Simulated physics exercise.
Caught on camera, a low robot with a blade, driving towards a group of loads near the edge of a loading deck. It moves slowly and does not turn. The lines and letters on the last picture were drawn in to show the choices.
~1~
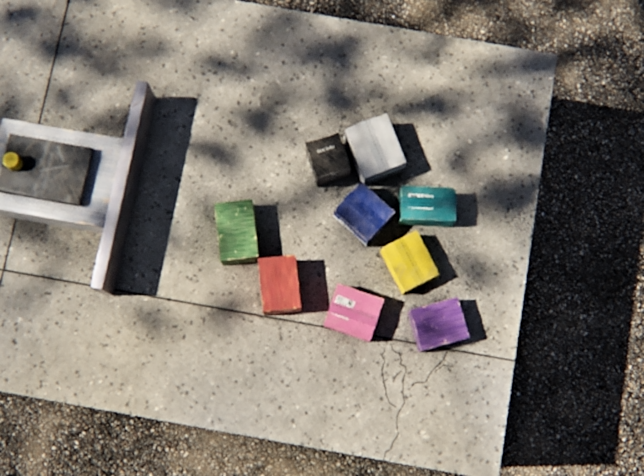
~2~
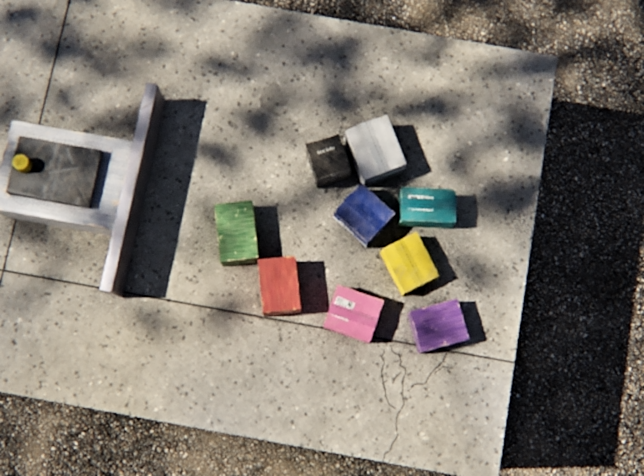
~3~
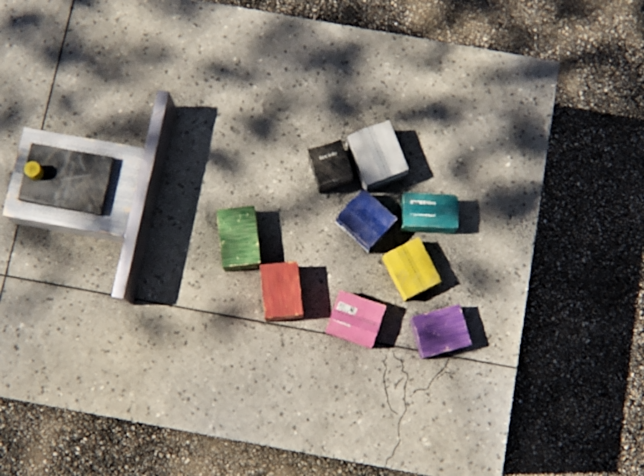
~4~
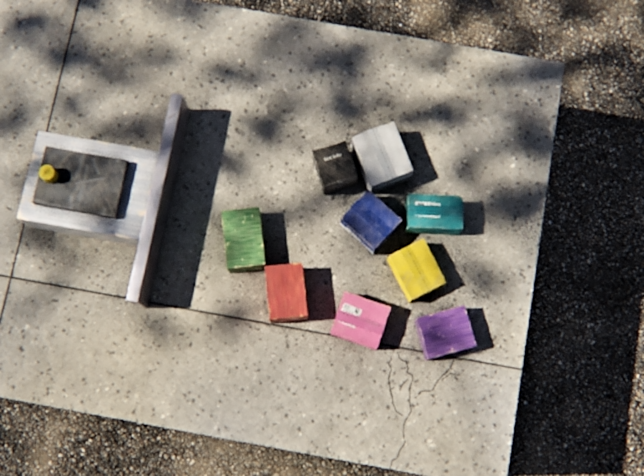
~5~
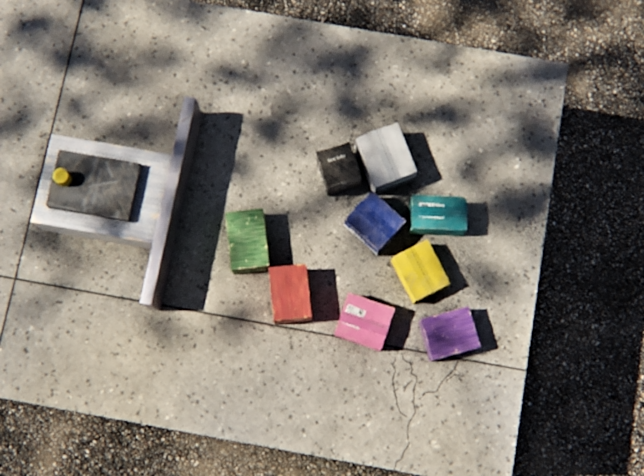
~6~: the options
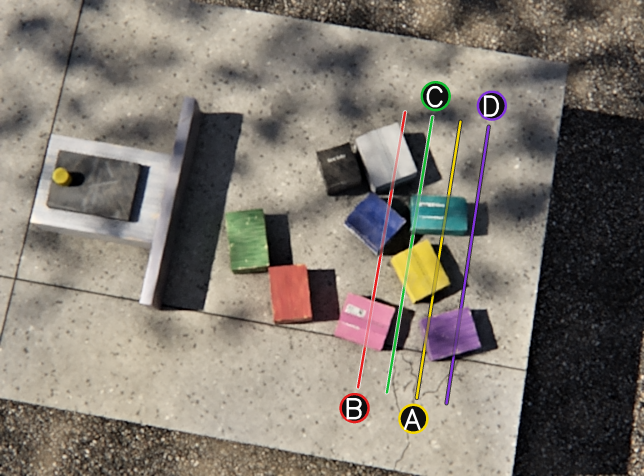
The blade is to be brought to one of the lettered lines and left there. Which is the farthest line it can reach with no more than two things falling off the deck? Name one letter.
At D, and not beyond.
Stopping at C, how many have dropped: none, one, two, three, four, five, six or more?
The count is none.
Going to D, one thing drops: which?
It is the purple crate.
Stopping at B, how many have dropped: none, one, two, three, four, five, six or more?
In all, none.
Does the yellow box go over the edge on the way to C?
No.
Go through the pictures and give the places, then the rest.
Turquoise parcel (427, 206); pink parcel (354, 313); black box (328, 161), in the first frame.
Robot (61, 173); purple crate (438, 327), in the second frame.
Robot (73, 180); blue parcel (366, 221), in the third frame.
Robot (87, 183); yellow box (416, 271), in the fourth frame.
Robot (101, 186); turquoise parcel (438, 215); pink parcel (364, 322); black box (339, 170), in the fifth frame.
On the marked copy, A at (439, 256); B at (382, 246); C at (410, 251); D at (468, 261).
Following D. Soon after the start, robot (208, 205); red crate (315, 304); green crate (299, 252).
Later, robot (316, 224); purple crate (466, 334); turquoise parcel (484, 204).
In the end, robot (400, 239); purple crate over the edge; turquoise parcel (539, 191); one fallen.
As for the rest, A is within the limit but short; B is within the limit but short; C is within the limit but short.
